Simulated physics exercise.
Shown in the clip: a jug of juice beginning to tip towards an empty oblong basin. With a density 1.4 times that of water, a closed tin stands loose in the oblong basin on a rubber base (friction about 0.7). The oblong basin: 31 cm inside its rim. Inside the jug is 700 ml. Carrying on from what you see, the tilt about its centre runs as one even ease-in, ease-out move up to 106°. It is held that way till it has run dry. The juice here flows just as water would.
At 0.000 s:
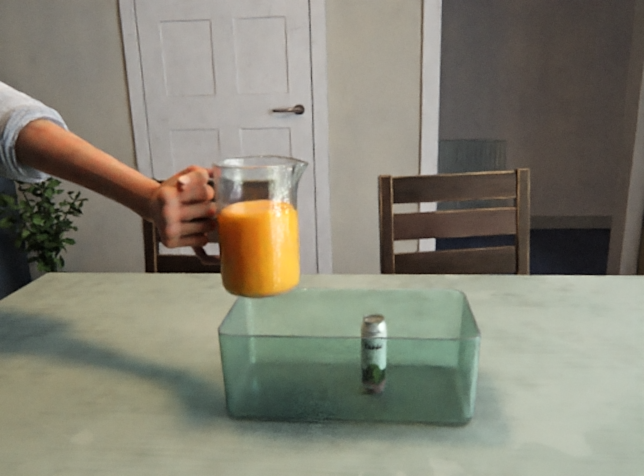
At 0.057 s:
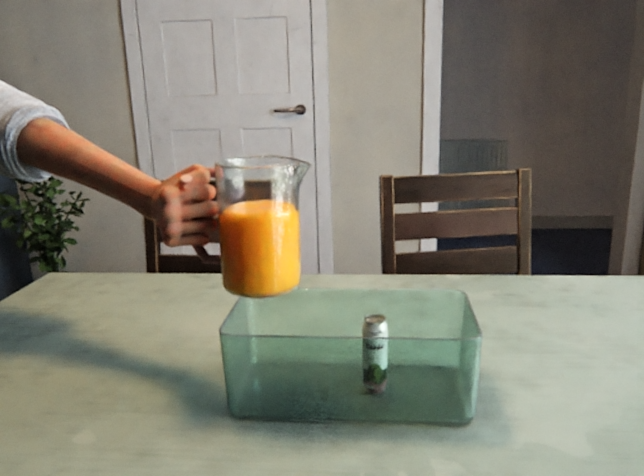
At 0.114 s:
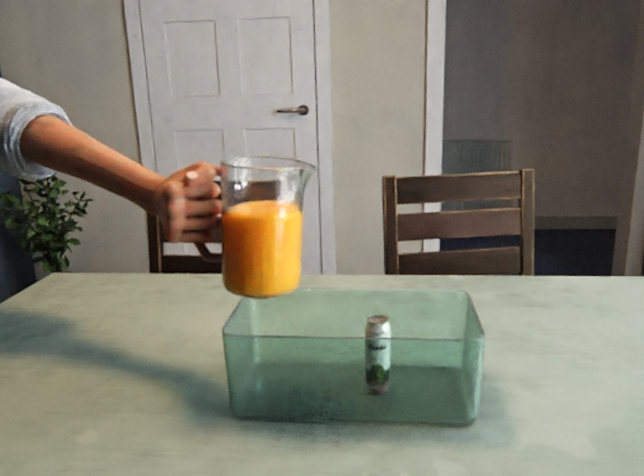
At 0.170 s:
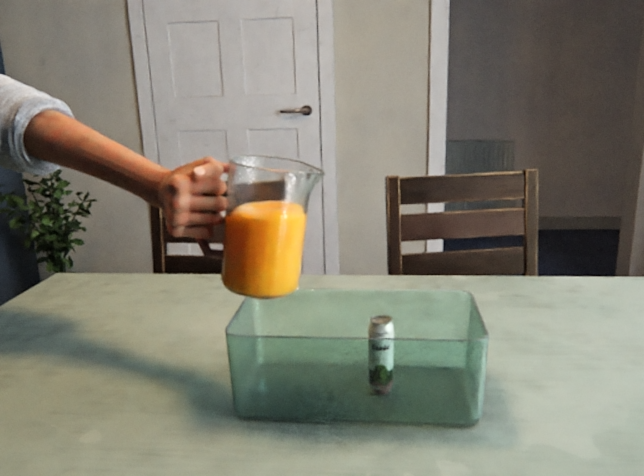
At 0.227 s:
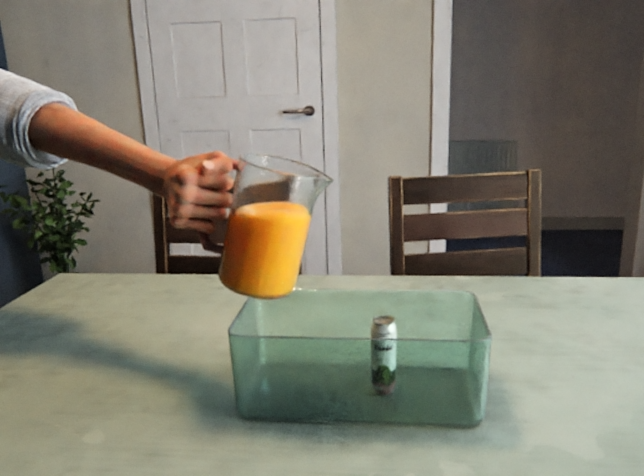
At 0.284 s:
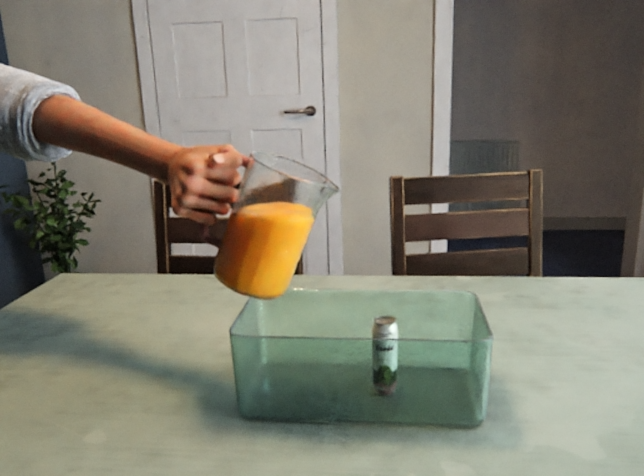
A hand held a glass jug of orange juice above a greenish, see-through oblong basin with a small tin standing inside, then slowly tilted the jug to the right.
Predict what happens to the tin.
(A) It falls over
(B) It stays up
A, it falls over.
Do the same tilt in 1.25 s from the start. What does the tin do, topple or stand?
Then the tin tumbles.
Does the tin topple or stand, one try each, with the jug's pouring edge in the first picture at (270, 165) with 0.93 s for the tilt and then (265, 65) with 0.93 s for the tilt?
In the first try it remains standing; in the second it comes down.
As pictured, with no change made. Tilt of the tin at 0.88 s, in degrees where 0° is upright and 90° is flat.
Near 0 degrees.
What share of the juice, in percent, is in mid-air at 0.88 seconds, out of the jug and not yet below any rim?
Something like 16 per cent is in the air then.
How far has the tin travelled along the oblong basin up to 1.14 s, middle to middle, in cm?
Measured centre to centre, about 6 cm.
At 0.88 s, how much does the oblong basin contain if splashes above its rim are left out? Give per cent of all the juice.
Near 44 per cent of the total.
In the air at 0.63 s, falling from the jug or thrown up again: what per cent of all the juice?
Around 7 in a hundred.
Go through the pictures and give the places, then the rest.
In the first frame, it leans 0°; its right rim is at (308, 163); the juice meets the walls at (221, 208) and (295, 208); the oblong basin's rim runs from (231, 311) to (472, 313); the tin's top is at (373, 322).
In the second frame, it leans 1°; its right rim is at (311, 164); the juice meets the walls at (223, 208) and (297, 207).
In the third frame, it leans 4°; its right rim is at (317, 167); the juice meets the walls at (227, 209) and (301, 208).
In the fourth frame, it leans 9°; its right rim is at (325, 172); the juice meets the walls at (230, 210) and (305, 209).
In the fifth frame, it leans 15°; its right rim is at (333, 180); the juice meets the walls at (234, 213) and (309, 209).
In the sixth frame, it leans 23°; its right rim is at (340, 189); the juice meets the walls at (230, 225) and (315, 211).
By 0.63 s the tilt is 81° and 92 per cent is still to pour; the tin stands where it began.
By 0.88 s the tilt is 105° and 40 per cent is still to pour; the tin stands where it began.
By 1.14 s the tilt is 106° and 7 per cent is still to pour; the tin lies on its side.
By 1.43 s the tilt is 106° and 0 per cent is still to pour; the tin lies on its side.
At rest the tin lies on its side.
